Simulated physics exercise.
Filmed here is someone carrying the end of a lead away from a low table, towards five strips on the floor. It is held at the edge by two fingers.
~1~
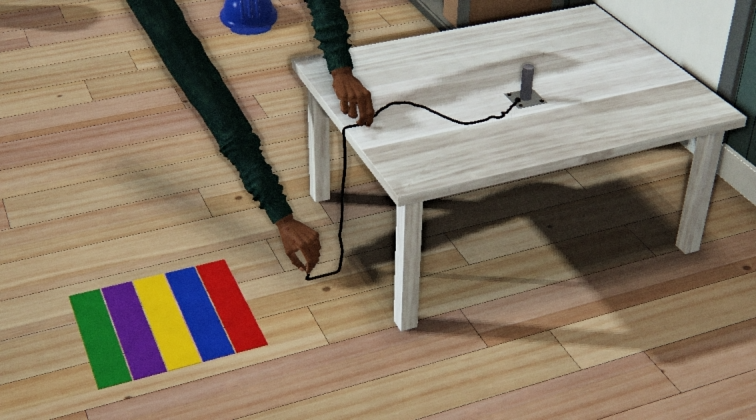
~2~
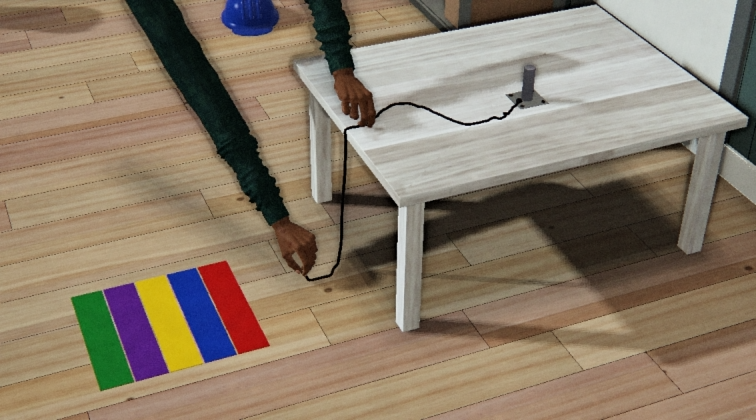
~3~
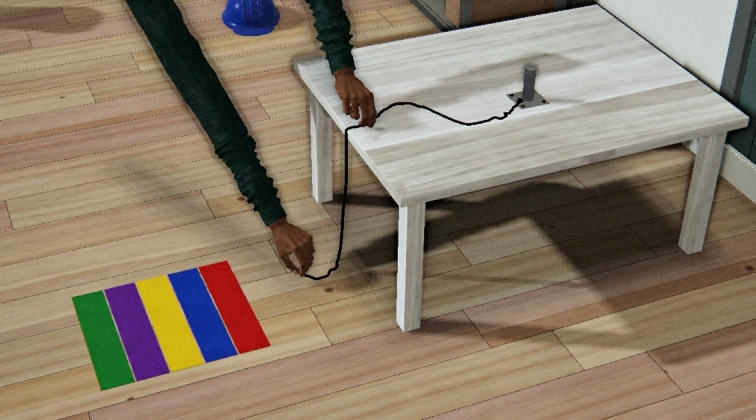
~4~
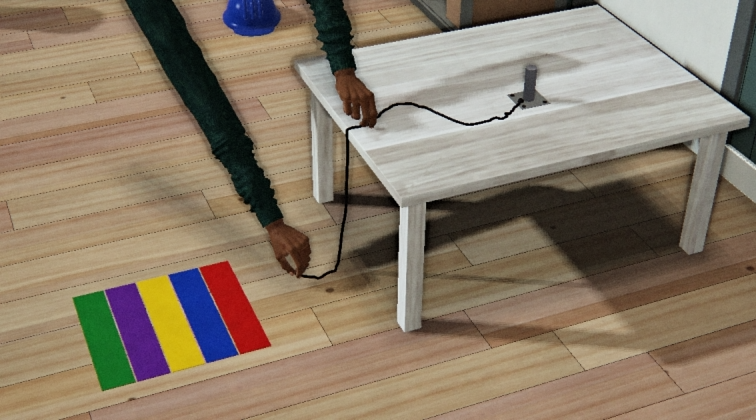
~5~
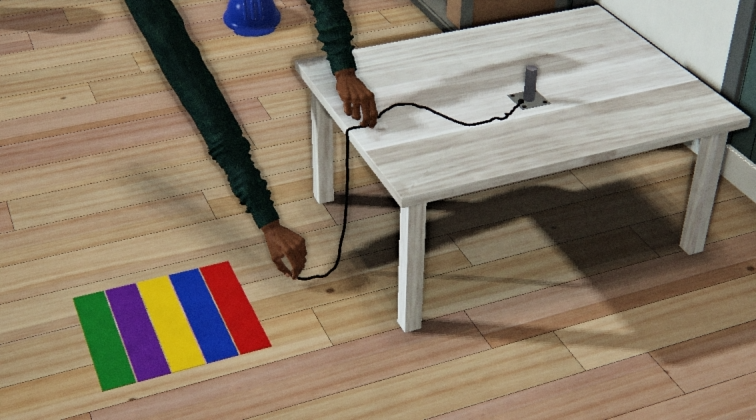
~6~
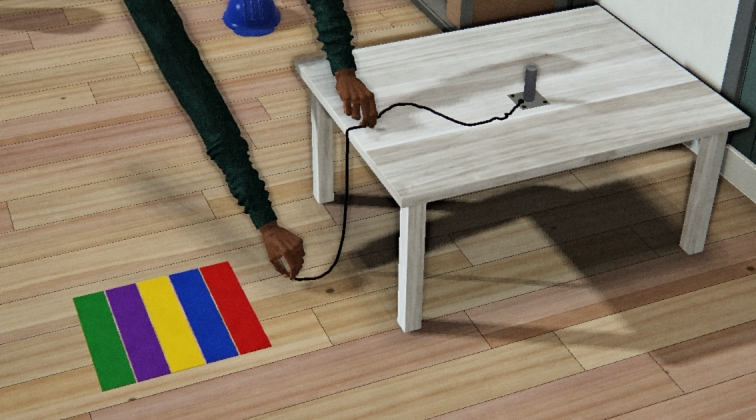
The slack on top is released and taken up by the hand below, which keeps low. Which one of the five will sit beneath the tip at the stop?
The purple strip will.
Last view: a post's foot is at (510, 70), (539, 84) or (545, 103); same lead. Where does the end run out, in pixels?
The places are (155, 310), (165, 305) and (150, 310).
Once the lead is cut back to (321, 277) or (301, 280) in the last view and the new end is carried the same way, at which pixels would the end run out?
In that order: (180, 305) and (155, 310).
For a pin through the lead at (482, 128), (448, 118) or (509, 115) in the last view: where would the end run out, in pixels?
It would sit near (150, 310) the first time, (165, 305) the second and (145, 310) the third.
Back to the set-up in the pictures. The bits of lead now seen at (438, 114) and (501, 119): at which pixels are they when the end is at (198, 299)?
Around (407, 119) and (475, 107).
Soon after, end near (198, 299); over blue.
Then, end near (155, 309); over yellow.
At full stretch, end near (131, 315); over purple. The purple one.
